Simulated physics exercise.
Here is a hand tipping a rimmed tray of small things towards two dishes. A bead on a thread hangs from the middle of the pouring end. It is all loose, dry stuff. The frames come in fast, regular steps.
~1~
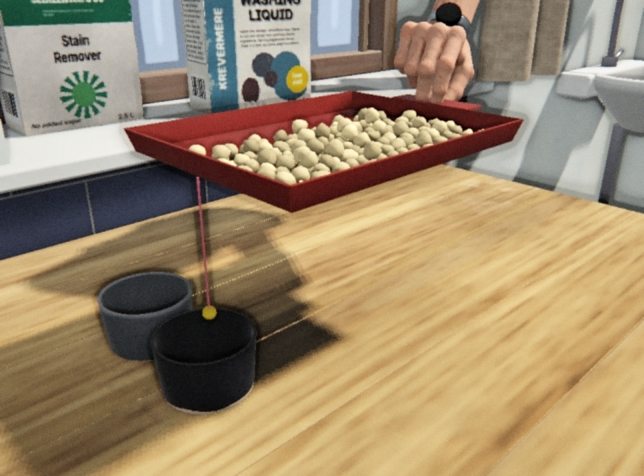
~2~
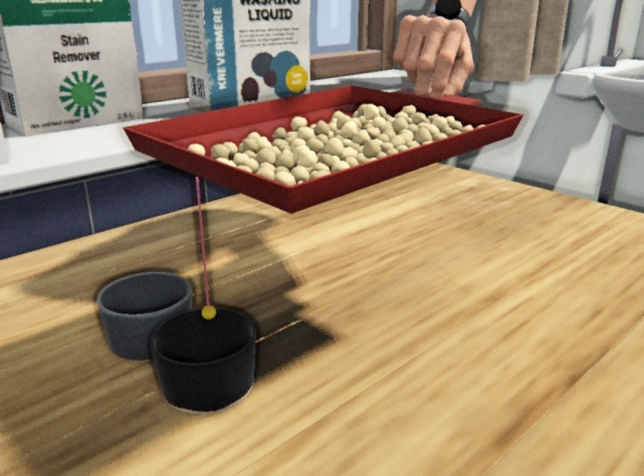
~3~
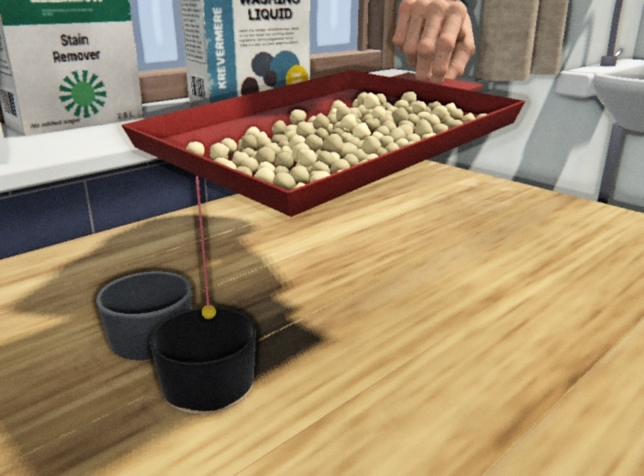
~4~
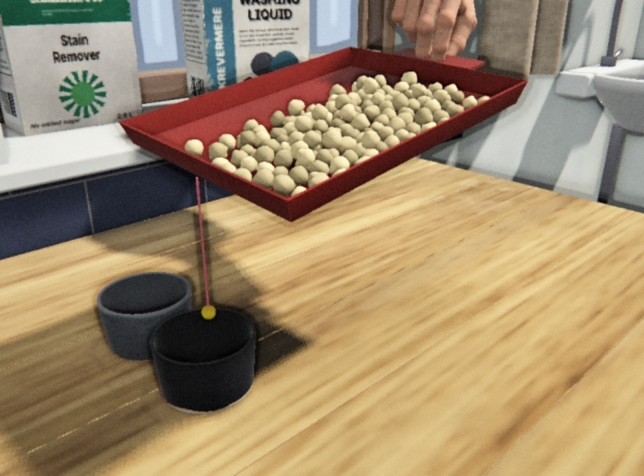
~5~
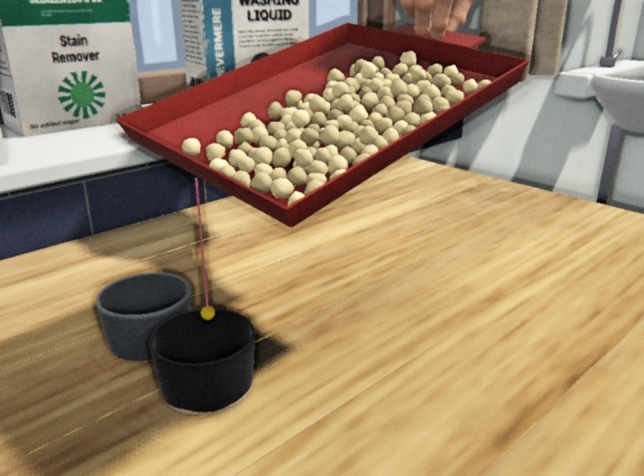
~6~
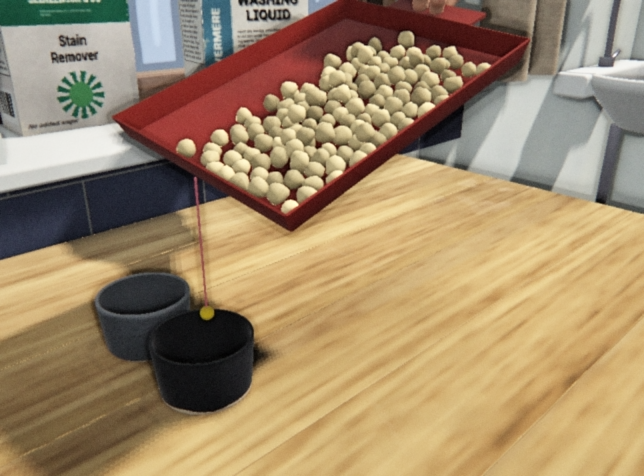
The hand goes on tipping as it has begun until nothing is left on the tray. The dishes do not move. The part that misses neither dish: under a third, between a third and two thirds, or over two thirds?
Together they catch less than a third.
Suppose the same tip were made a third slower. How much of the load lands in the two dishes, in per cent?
Some 0 per cent.
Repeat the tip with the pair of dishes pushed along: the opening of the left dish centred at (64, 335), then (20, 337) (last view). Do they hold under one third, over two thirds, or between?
At the first place less than a third, at the second less than a third.
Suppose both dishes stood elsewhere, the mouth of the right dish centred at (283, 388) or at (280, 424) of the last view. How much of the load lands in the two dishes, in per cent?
About 40 and 70 per cent.
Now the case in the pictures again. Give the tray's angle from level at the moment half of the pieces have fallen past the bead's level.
At about 105°.
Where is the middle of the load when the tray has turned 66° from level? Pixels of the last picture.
Around (294, 113).
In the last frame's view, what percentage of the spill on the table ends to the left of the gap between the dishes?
About 40 per cent.
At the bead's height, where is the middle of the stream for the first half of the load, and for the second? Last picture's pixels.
Around (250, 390) and then (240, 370).
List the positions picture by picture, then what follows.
In the first picture, corners of the pouring end at (134, 128) and (291, 182), level; middle of the load at (348, 149), macadamia nuts; left dish at (107, 328); right dish at (162, 377); bead on its thread at (209, 313).
In the second picture, corners of the pouring end at (132, 127) and (290, 183), level; middle of the load at (347, 147).
In the third picture, corners of the pouring end at (131, 124) and (290, 187), tipped barely, lowest at the right corner; middle of the load at (347, 140).
In the fourth picture, corners of the pouring end at (129, 121) and (289, 194), tipped a little, lowest at the right corner; middle of the load at (347, 131).
In the fifth picture, corners of the pouring end at (125, 118) and (287, 201), tipped clearly, lowest at the right corner; middle of the load at (345, 122).
In the sixth picture, corners of the pouring end at (121, 115) and (286, 207), tipped clearly, lowest at the right corner; middle of the load at (341, 115), a small part on the move; left dish at (104, 329); right dish at (160, 377).
Soon after the last picture, tray tipped steeply; nearly all on the tray; a stray few outside both; a small part in the air.
A little later, tray tipped past a quarter turn; a small part on the tray; a stray few in the right dish; about half outside both; about a third in the air.
Later still, tray tipped past a quarter turn; a stray few in the right dish; nearly all outside both.
At rest, tray tipped past a quarter turn; a stray few in the right dish; none in the left dish; nearly all outside both.
